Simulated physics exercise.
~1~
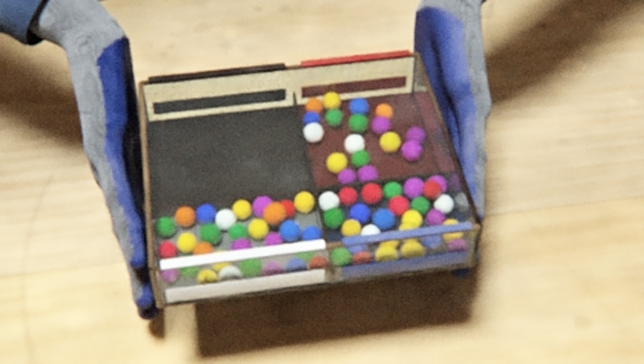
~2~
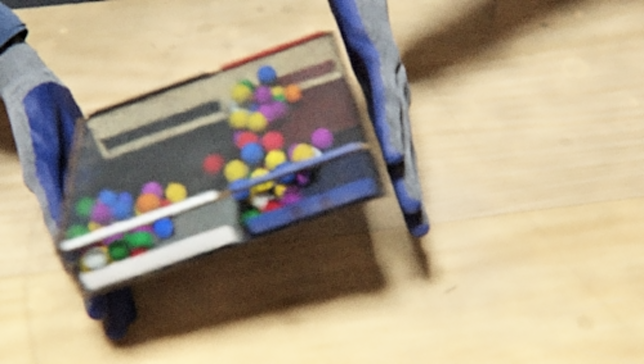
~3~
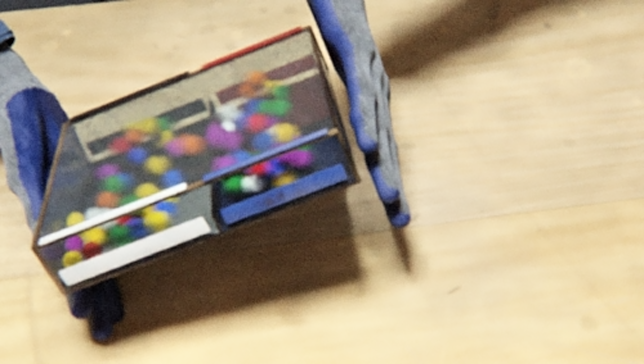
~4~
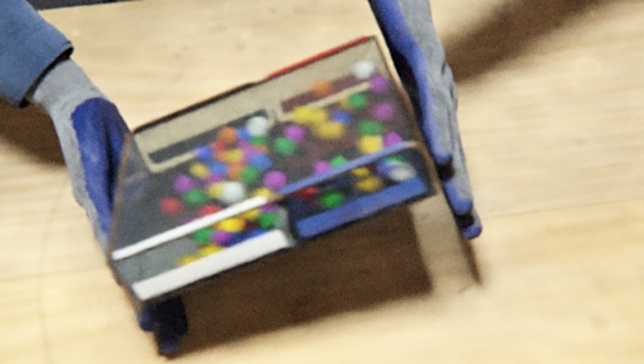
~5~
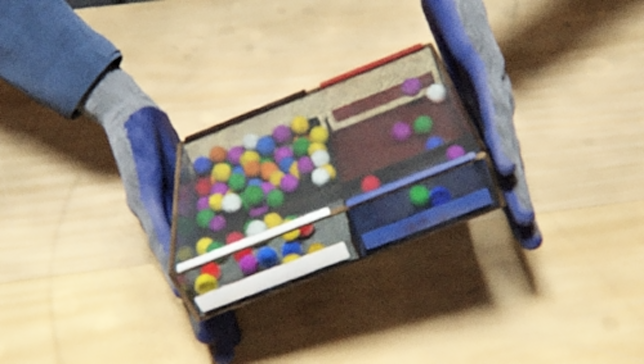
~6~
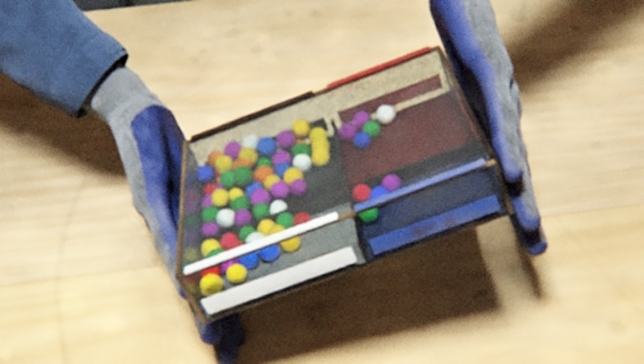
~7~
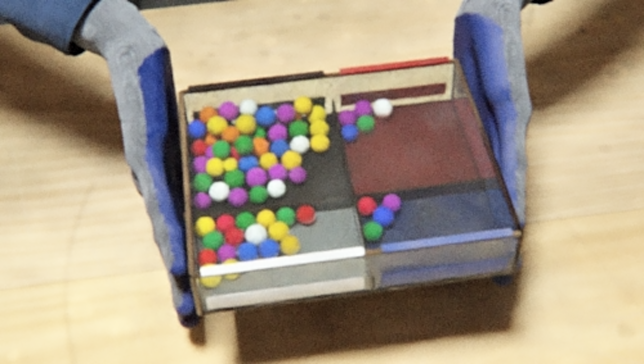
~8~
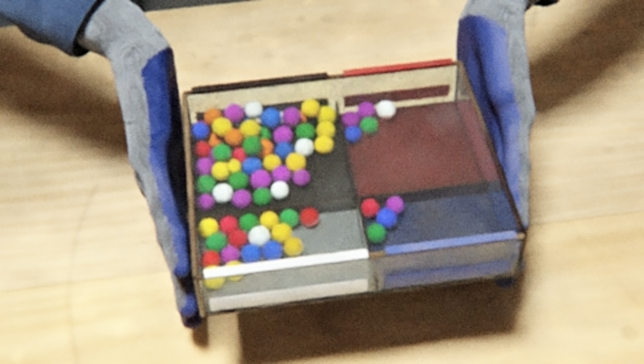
A clear tray of colorful marbles, held by two gloved hands, was tilted and shaken from side to side, scattering the marbles across its four sections, then leveled and held still with most in the black and white sections on the left.
